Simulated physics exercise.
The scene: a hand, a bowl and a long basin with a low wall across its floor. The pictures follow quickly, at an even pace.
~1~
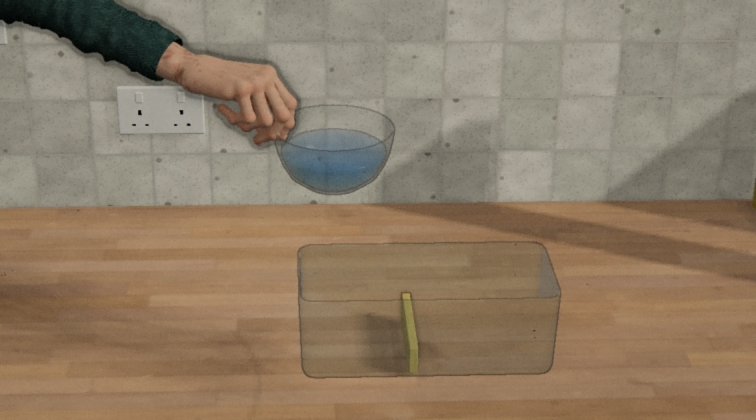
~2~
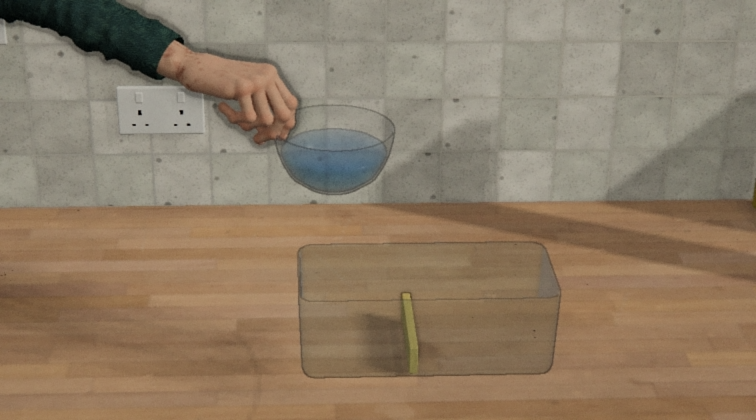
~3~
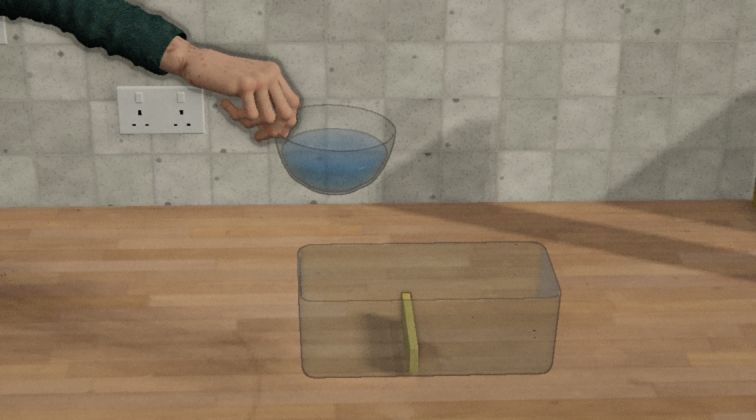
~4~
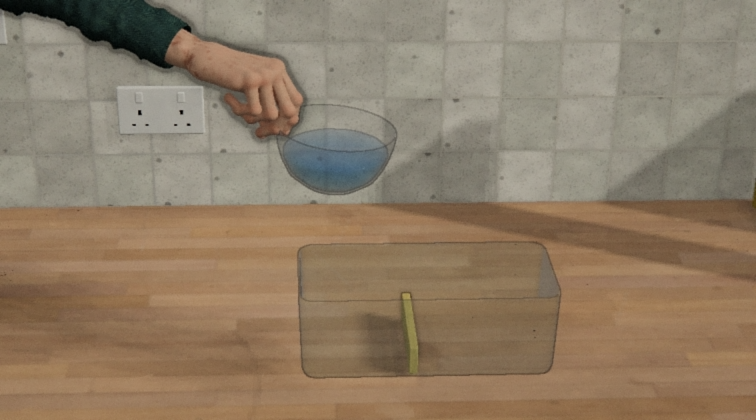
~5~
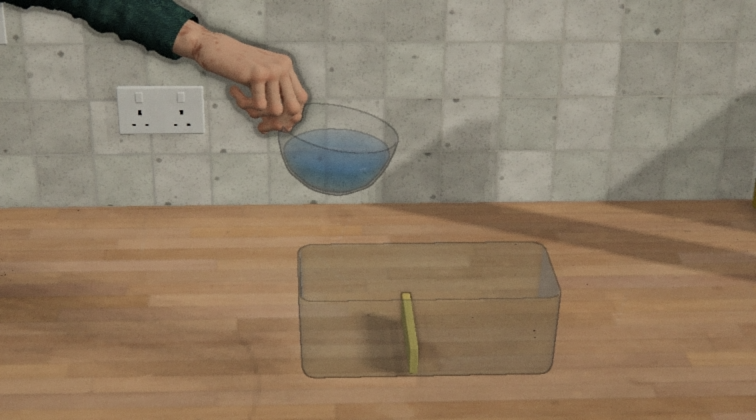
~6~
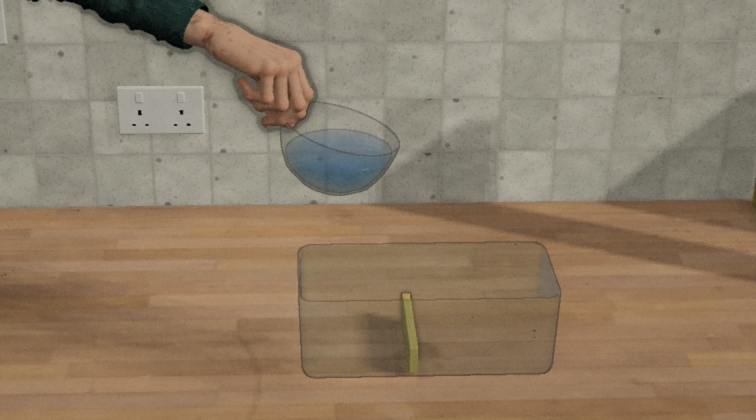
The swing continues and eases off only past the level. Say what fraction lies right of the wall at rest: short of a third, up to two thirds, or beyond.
The share right of the wall is above two thirds.
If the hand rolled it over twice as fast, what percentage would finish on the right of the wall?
Roughly 70 in a hundred.
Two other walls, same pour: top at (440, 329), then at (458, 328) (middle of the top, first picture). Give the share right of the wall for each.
The first gives 50 %, the second 15 %.
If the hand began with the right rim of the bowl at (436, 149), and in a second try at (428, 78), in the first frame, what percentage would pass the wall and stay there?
The first gives 95 %, the second 90 %.
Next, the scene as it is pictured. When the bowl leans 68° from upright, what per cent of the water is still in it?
About 55 per cent.
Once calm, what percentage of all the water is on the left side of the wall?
Roughly 15 in a hundred.
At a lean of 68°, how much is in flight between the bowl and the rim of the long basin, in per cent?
Close to 35 per cent.
A moment on, the tilt is 68° and 55 per cent is still to pour, 1 is left of the wall and 9 right of it.
Next, the tilt is 98° and 3 per cent is still to pour, 7 is left of the wall and 76 right of it.
Then the tilt is 104° and 0 per cent is still to pour, 16 is left of the wall and 83 right of it.
Later the tilt is 104° and 0 per cent is still to pour, 17 is left of the wall and 83 right of it.
At rest 17 per cent lies left of the wall, 83 right of it and 0 outside.
